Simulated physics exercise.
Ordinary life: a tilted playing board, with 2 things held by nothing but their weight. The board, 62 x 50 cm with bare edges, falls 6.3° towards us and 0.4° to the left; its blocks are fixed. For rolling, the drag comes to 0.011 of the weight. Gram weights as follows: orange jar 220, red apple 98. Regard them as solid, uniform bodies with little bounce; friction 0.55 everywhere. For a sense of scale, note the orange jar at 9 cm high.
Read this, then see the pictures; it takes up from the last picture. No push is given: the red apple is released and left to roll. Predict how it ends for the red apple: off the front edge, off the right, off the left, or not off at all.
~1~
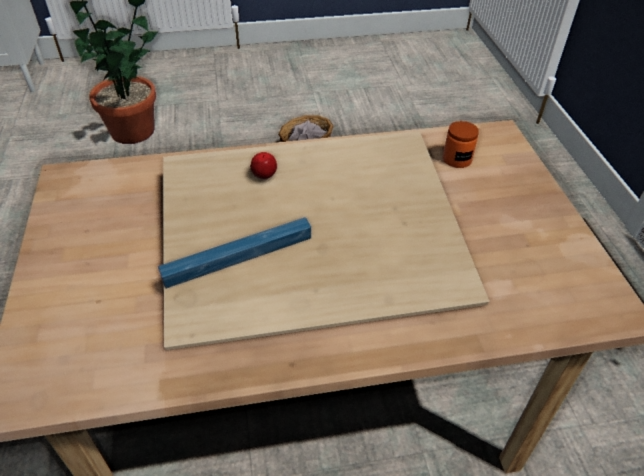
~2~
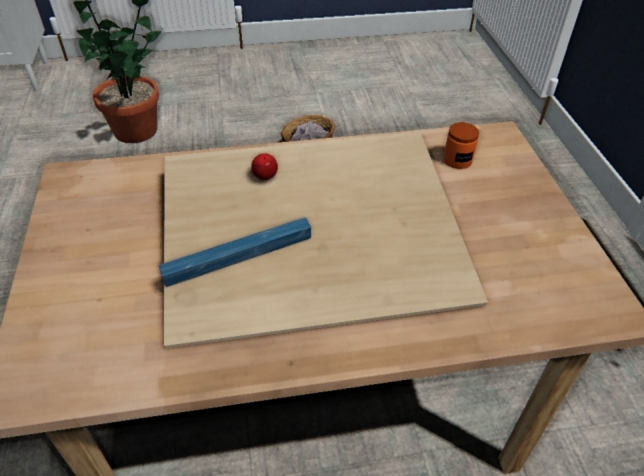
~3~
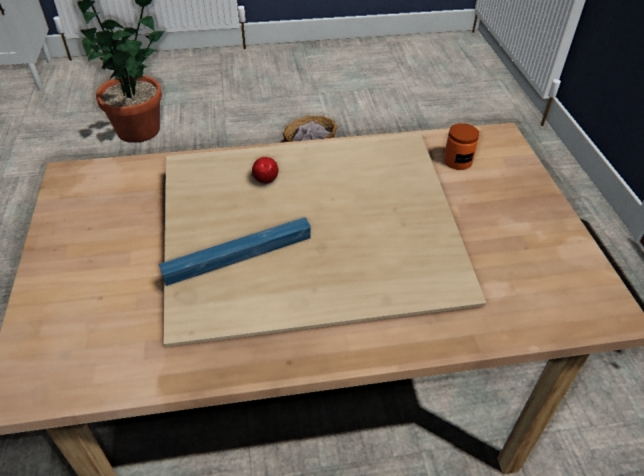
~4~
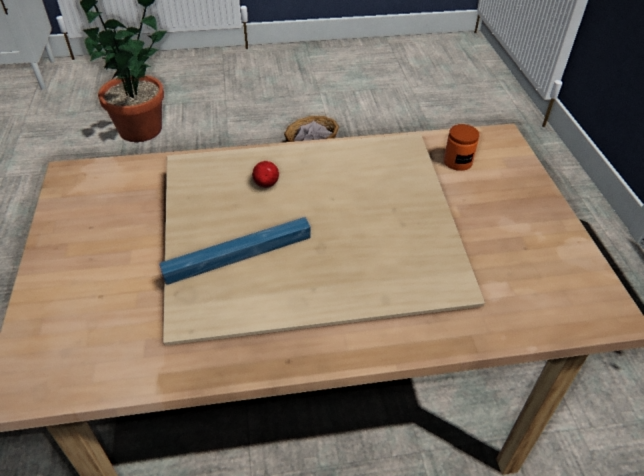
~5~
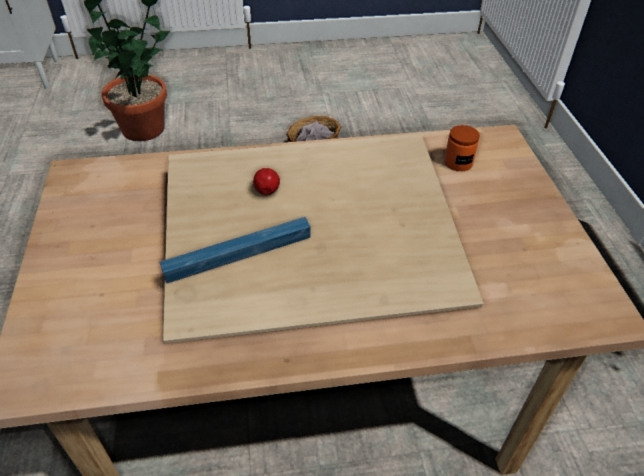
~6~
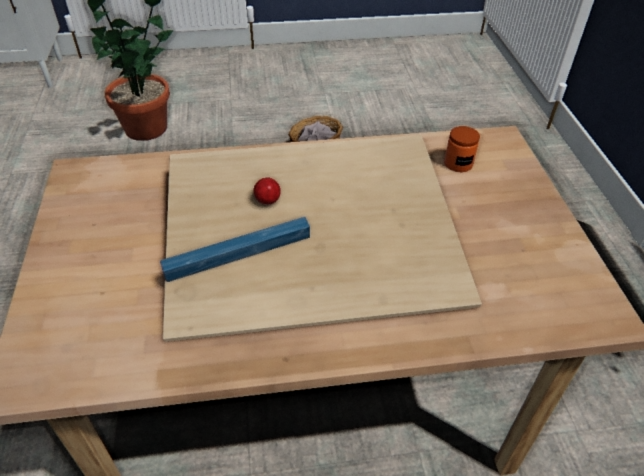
It goes nowhere off the board.
Then, 0.10 s after the last picture, 29 cm of board to the near edge; red apple near (267, 204).
Then, 0.20 s after the last picture, 24 cm of board to the near edge; red apple near (268, 219).
Then, 0.50 s after the last picture, 24 cm of board to the near edge; red apple near (254, 222).
At rest, 23 cm of board to the near edge; orange jar in place, give or take 8 cm. Seen from the same camera at the end, red apple near (248, 225).
